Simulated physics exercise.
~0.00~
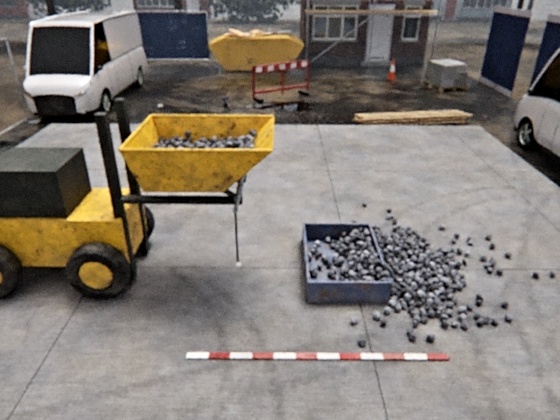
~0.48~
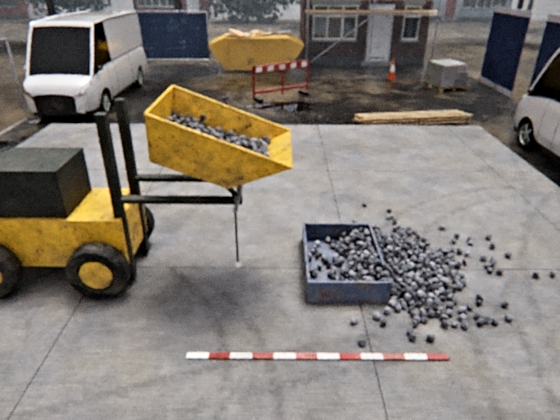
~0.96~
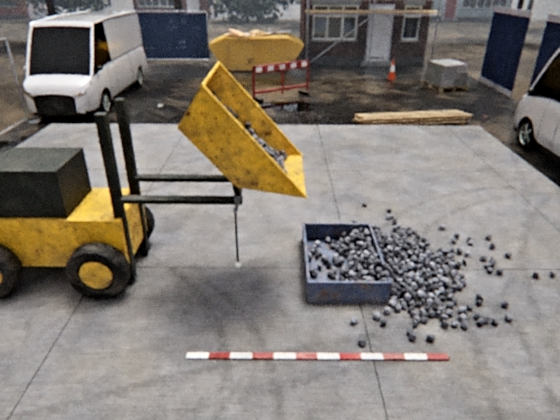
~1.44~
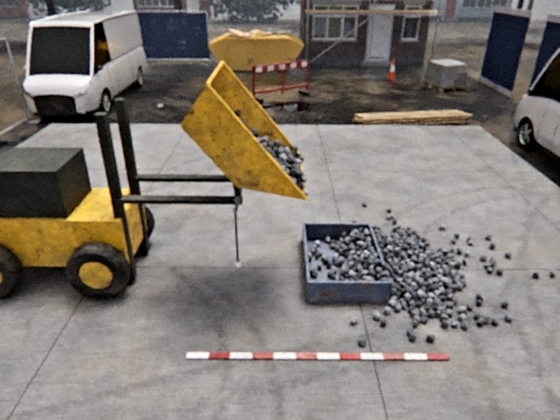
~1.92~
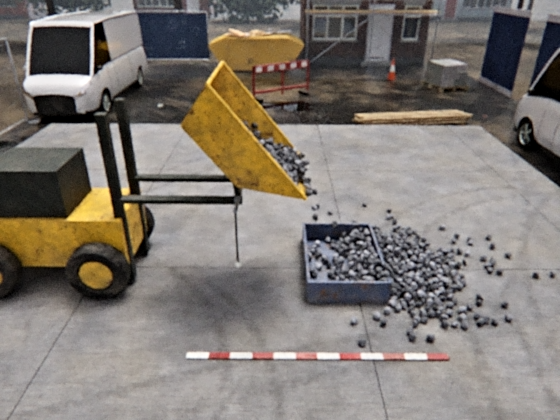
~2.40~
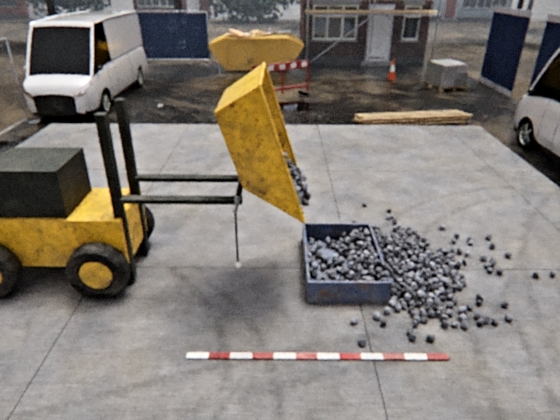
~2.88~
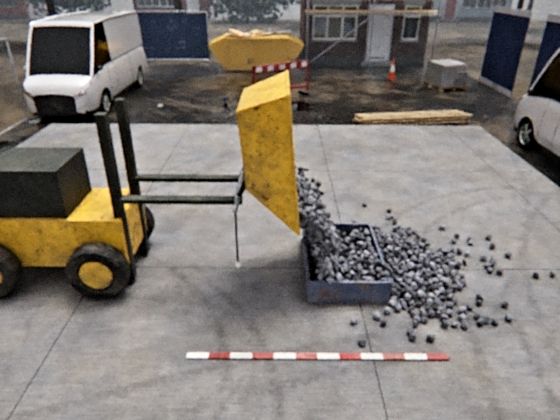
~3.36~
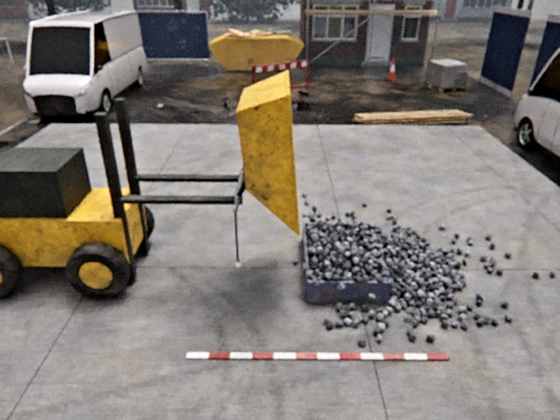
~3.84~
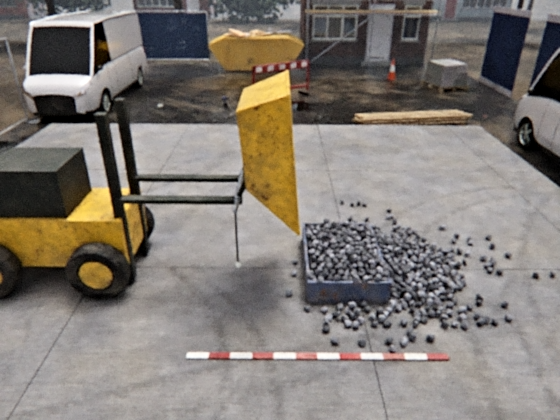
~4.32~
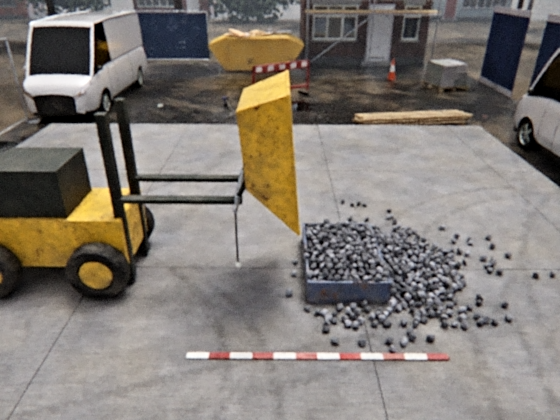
The footage shows a yellow forklift tipping a raised yellow skip of grey stones toward a blue bin, pausing partway, then tilting it almost upright so the stones pour out, leaving the skip empty and the bin heaped, with loose stones scattered around it, mostly to the right.
